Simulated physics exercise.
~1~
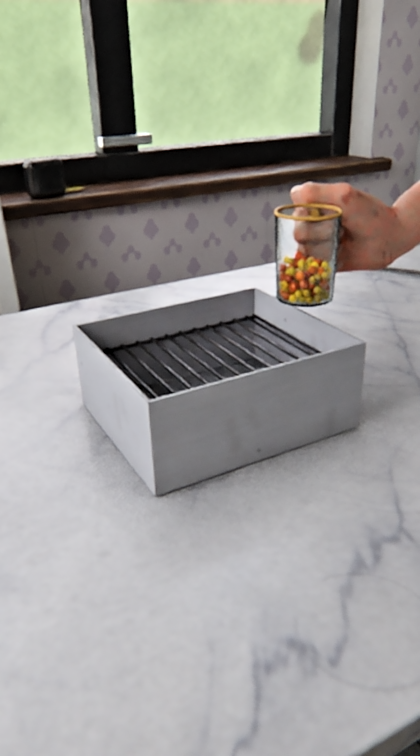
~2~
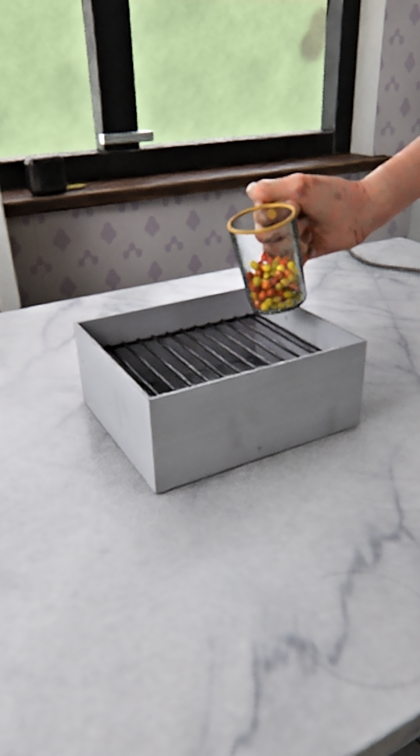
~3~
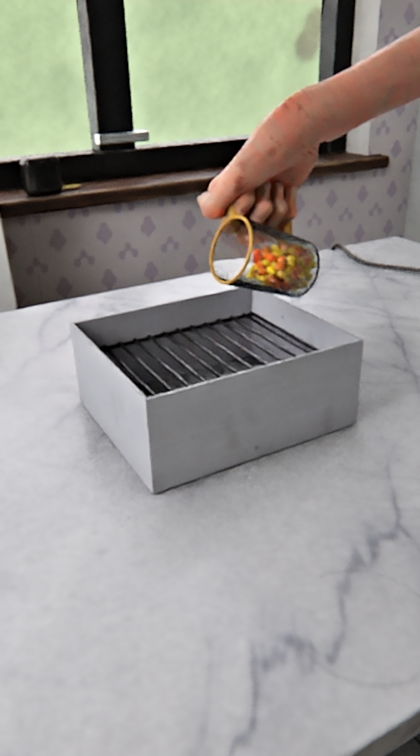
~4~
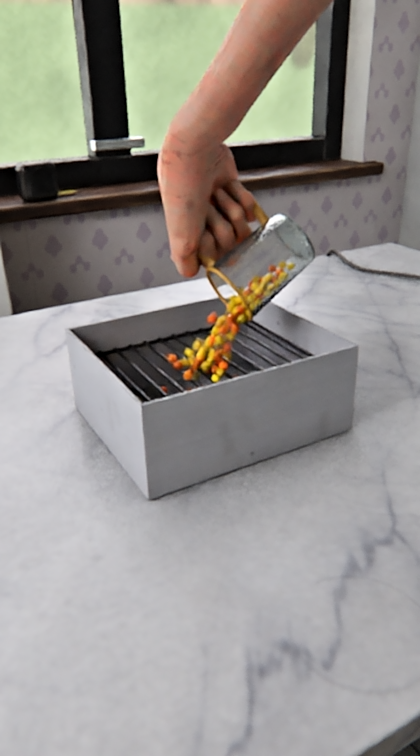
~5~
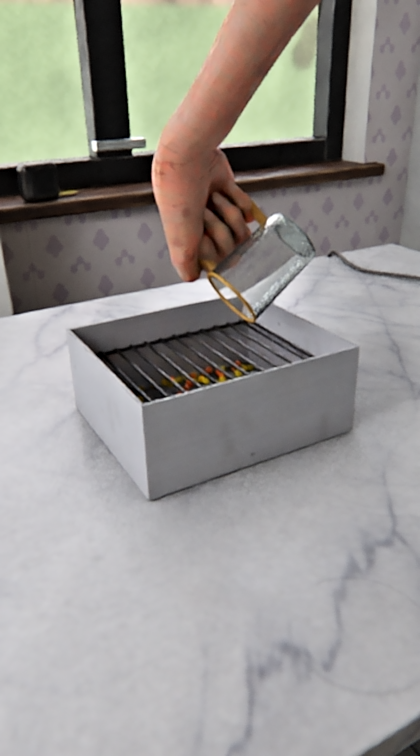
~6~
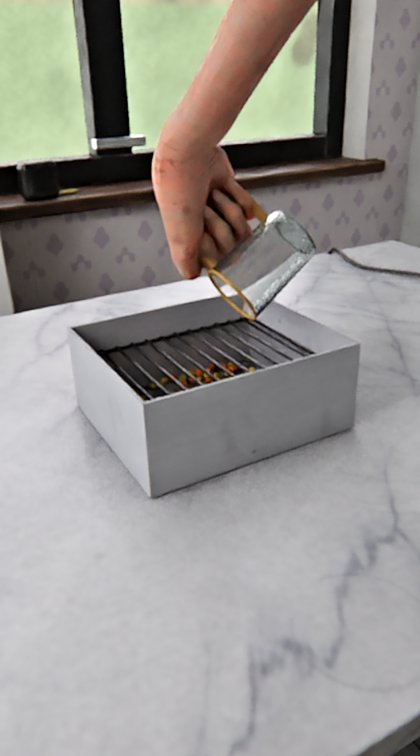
A hand tips a glass of yellow and orange bits, which all fall through a rack.
